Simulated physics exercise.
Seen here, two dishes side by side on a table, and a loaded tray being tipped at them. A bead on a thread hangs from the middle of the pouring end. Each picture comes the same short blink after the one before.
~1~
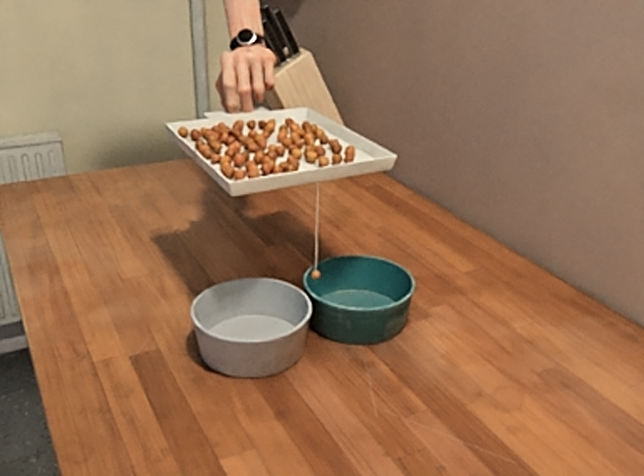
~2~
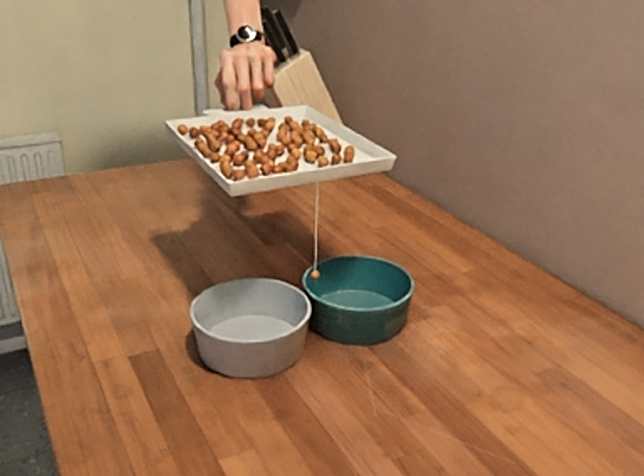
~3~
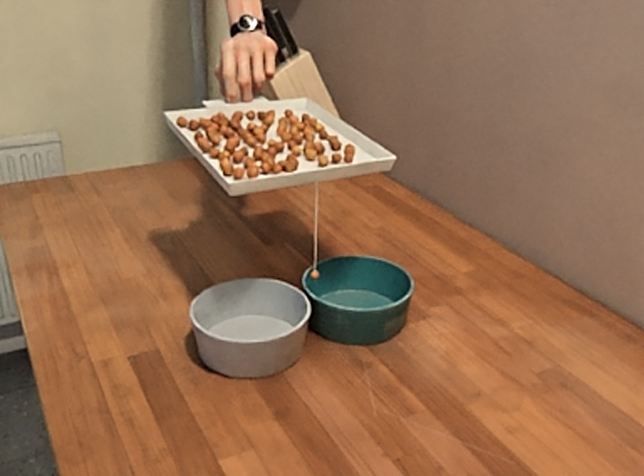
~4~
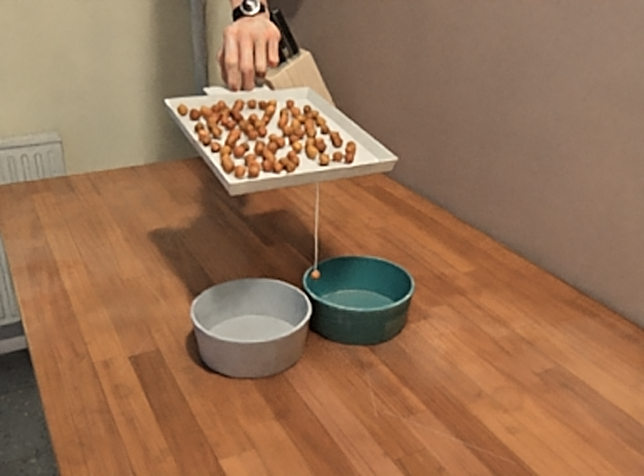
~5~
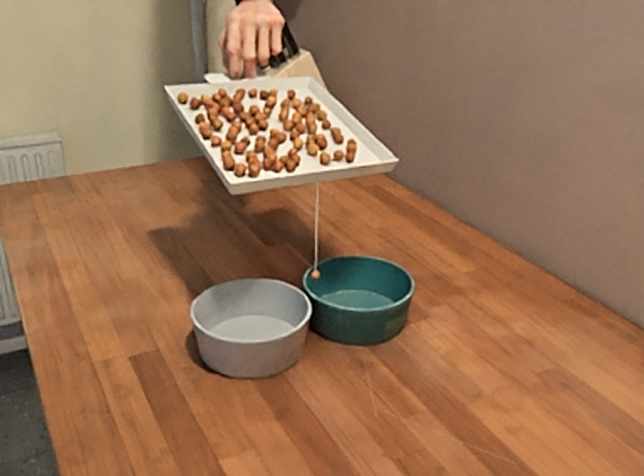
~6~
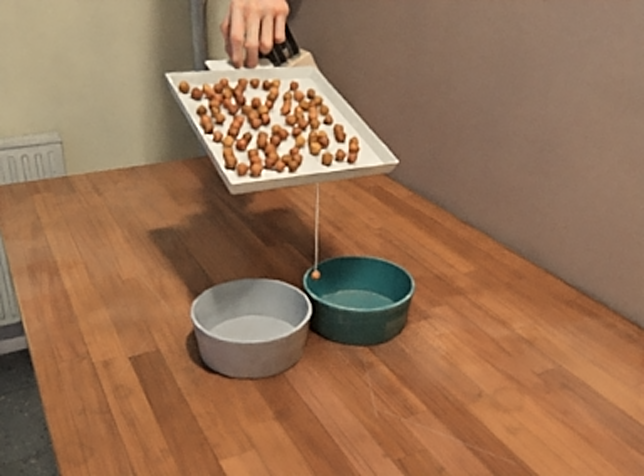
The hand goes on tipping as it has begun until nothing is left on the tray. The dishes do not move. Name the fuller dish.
Fuller: The right dish.
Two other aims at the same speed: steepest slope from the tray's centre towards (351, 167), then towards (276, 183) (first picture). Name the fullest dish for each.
In turn: Right; left.
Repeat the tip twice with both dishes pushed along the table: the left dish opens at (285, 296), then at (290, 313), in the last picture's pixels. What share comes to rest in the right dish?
About 30 and 40 per cent.
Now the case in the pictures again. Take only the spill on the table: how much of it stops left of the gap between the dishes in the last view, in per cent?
About 20 per cent.
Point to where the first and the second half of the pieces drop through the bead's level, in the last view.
At about (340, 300), then at (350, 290).
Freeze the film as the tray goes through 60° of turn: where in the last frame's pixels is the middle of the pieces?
Around (311, 143).
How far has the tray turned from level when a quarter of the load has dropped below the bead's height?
Roughly 110°.
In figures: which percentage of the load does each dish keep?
The left dish has 10 per cent, the right dish has 40.
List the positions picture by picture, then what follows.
In the first picture, corners of the pouring end at (232, 181) and (392, 155), level; middle of the load at (262, 145), hazelnuts; left dish at (276, 353); right dish at (387, 322); bead on its thread at (316, 275).
In the second picture, corners of the pouring end at (231, 181) and (392, 156), level; middle of the load at (262, 144).
In the third picture, corners of the pouring end at (231, 181) and (392, 156), tipped barely, level across its low end; middle of the load at (262, 139).
In the fourth picture, corners of the pouring end at (232, 181) and (393, 158), tipped a little, level across its low end; middle of the load at (263, 132).
In the fifth picture, corners of the pouring end at (233, 181) and (394, 159), tipped a little, level across its low end; middle of the load at (264, 126).
In the sixth picture, corners of the pouring end at (234, 181) and (394, 160), tipped clearly, level across its low end; middle of the load at (266, 120); left dish at (276, 354); right dish at (387, 322).
Soon, tray tipped steeply; all on the tray.
A while on, tray tipped right over; nearly all on the tray; a stray few in the right dish.
Towards the end, tray tipped past a quarter turn; a small part in the left dish; about a third in the right dish; about half outside both.
Finally, tray tipped past a quarter turn; a small part in the left dish; about a third in the right dish; about half outside both.
